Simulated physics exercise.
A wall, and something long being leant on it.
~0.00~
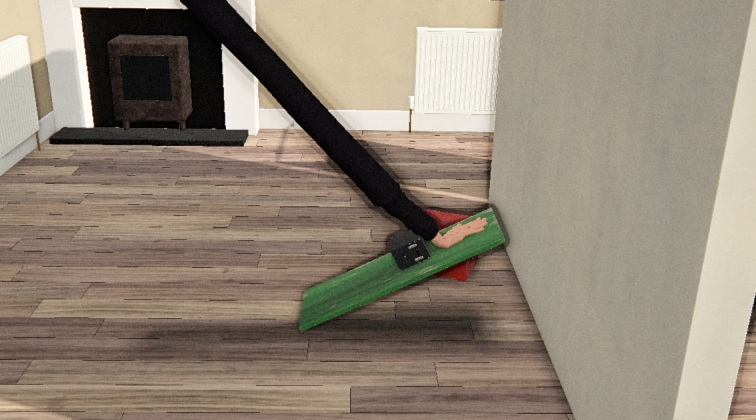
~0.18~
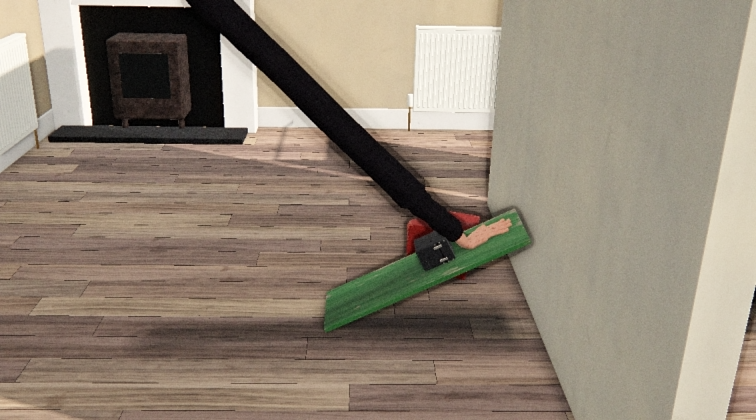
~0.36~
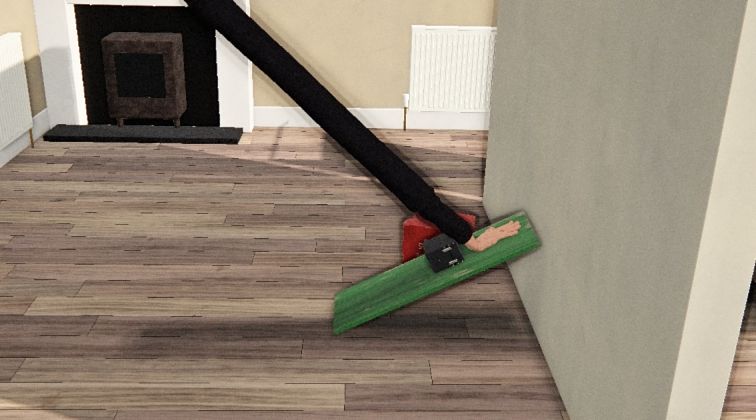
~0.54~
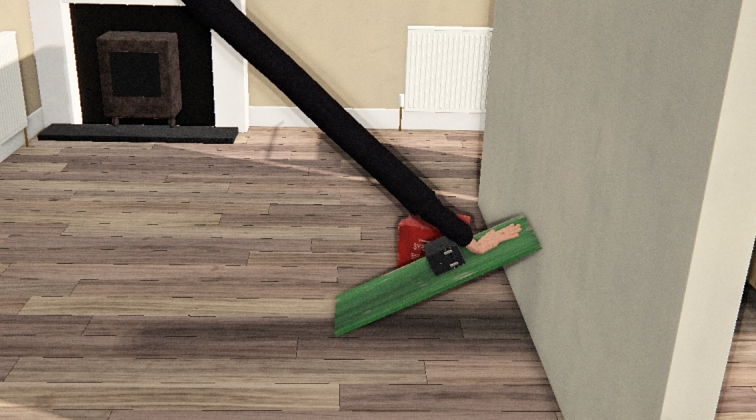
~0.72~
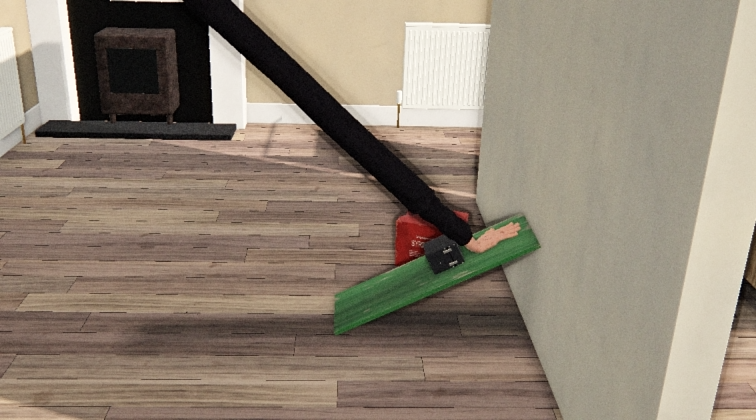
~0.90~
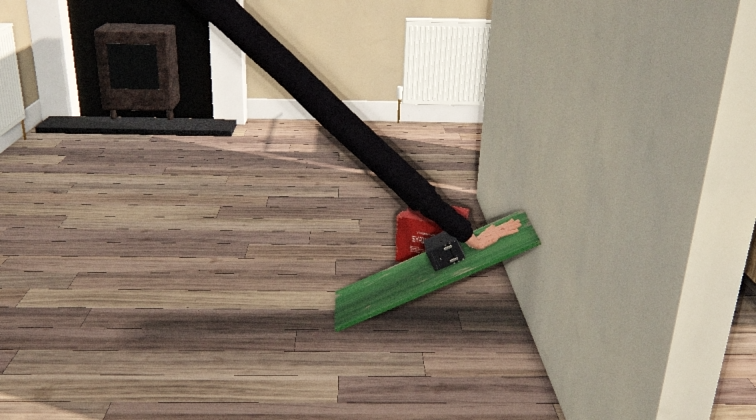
A green board, held near its upper end by a hand on a long black arm, moved a little to the right beside a pale wall, then stayed slanted there, with a red object behind it.
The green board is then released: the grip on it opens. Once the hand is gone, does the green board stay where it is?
No.
After 1.20 s, green board leaning 18° more than when let go near (421, 296).
After 1.30 s, green board leaning 27° more than when let go near (416, 306).
After 1.50 s, green board leaning 27° more than when let go near (415, 311).
At rest (2.2 s), moved from the start, green board; red box in place. Seen from the same camera at the end, green board near (415, 312). The board slips out.
